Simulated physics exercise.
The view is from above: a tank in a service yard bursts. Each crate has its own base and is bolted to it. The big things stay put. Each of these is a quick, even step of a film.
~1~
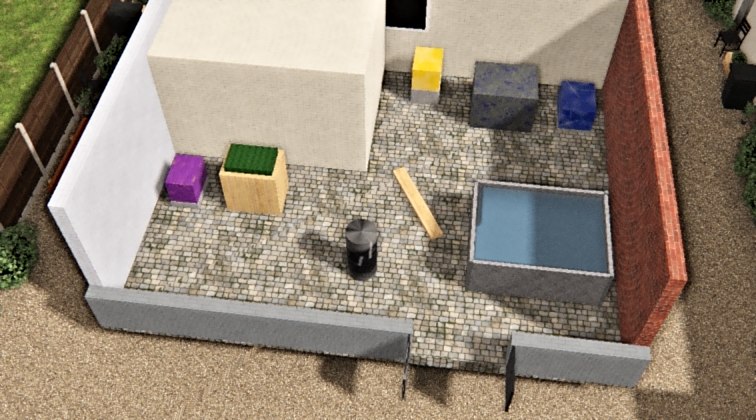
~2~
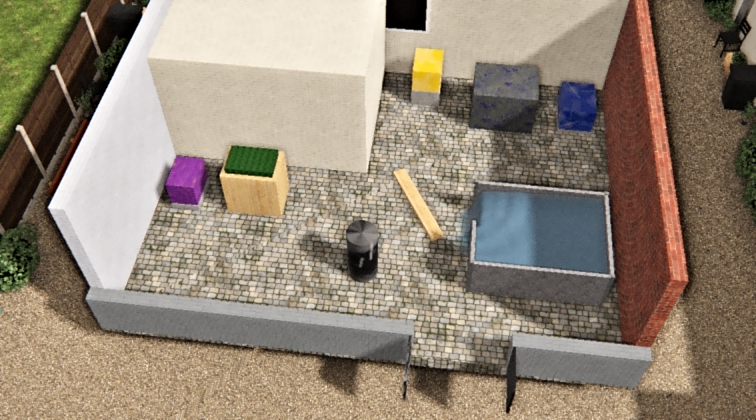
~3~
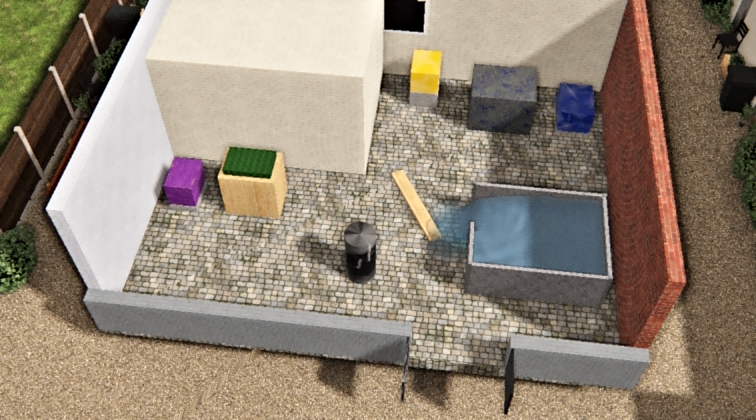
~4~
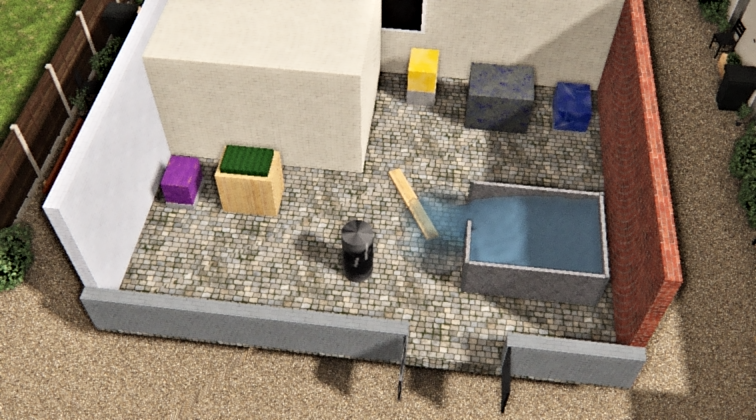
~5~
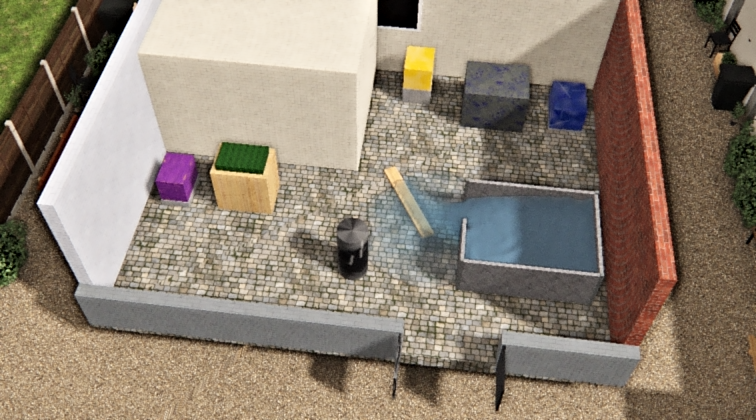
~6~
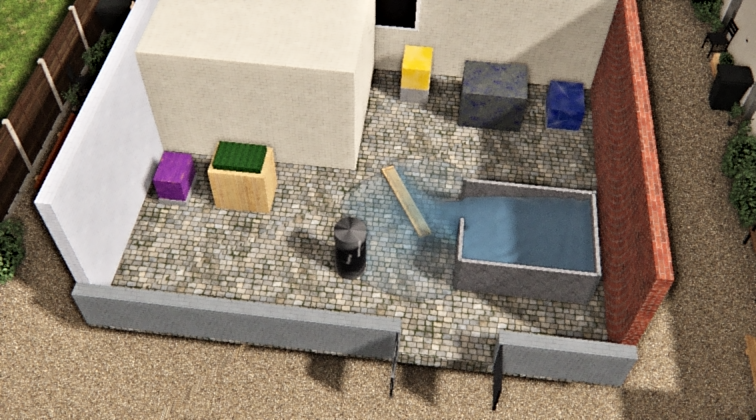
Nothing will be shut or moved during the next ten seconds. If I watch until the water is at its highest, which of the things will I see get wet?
Outcome: The purple crate will be left wet, the blue crate will be left wet, the yellow crate will be left dry.
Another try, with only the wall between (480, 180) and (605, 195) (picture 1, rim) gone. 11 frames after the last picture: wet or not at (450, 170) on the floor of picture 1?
My call for that point is drenched.
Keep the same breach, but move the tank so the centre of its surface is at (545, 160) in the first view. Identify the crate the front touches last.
That would be the one in purple.
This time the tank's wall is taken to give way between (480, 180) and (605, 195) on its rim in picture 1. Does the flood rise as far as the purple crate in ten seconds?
Then: Purple crate stays untouched.
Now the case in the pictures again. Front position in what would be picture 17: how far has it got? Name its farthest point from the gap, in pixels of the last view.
Close to (163, 155).
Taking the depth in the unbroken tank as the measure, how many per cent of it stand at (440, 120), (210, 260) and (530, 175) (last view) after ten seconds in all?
First 10, next 10, last 6 in a hundred.
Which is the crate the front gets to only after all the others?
Easy - the crate marked blue.
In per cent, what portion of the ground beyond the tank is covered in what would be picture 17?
Roughly 45 %.
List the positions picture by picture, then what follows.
Still water in the water tank at (540, 229), in the first frame.
The front is at (470, 209), out from the gap at (474, 223), in the second frame.
The front is at (427, 246), out from the gap at (472, 225), in the third frame.
The front is at (402, 245), out from the gap at (469, 224), in the fourth frame.
Water pours out at (464, 222) and has run to (372, 256), in the fifth frame.
The front is at (348, 197), out from the gap at (462, 221), in the sixth frame.
A moment on, water covers 30 % of the floor; the purple crate not reached, the blue crate not reached, the yellow crate not reached.
Next, water covers 45 % of the floor; the purple crate water round its plinth, the blue crate not reached, the yellow crate water round its plinth.
Then, water covers 65 % of the floor; the purple crate water round its plinth, the blue crate water round its plinth, the yellow crate water round its plinth.
Later, water covers 80 % of the floor; the purple crate water round its plinth, the blue crate water round its plinth, the yellow crate water round its plinth.
In the end, water covers 100 % of the floor; the purple crate was topped, the blue crate was topped, the yellow crate stayed above the water.
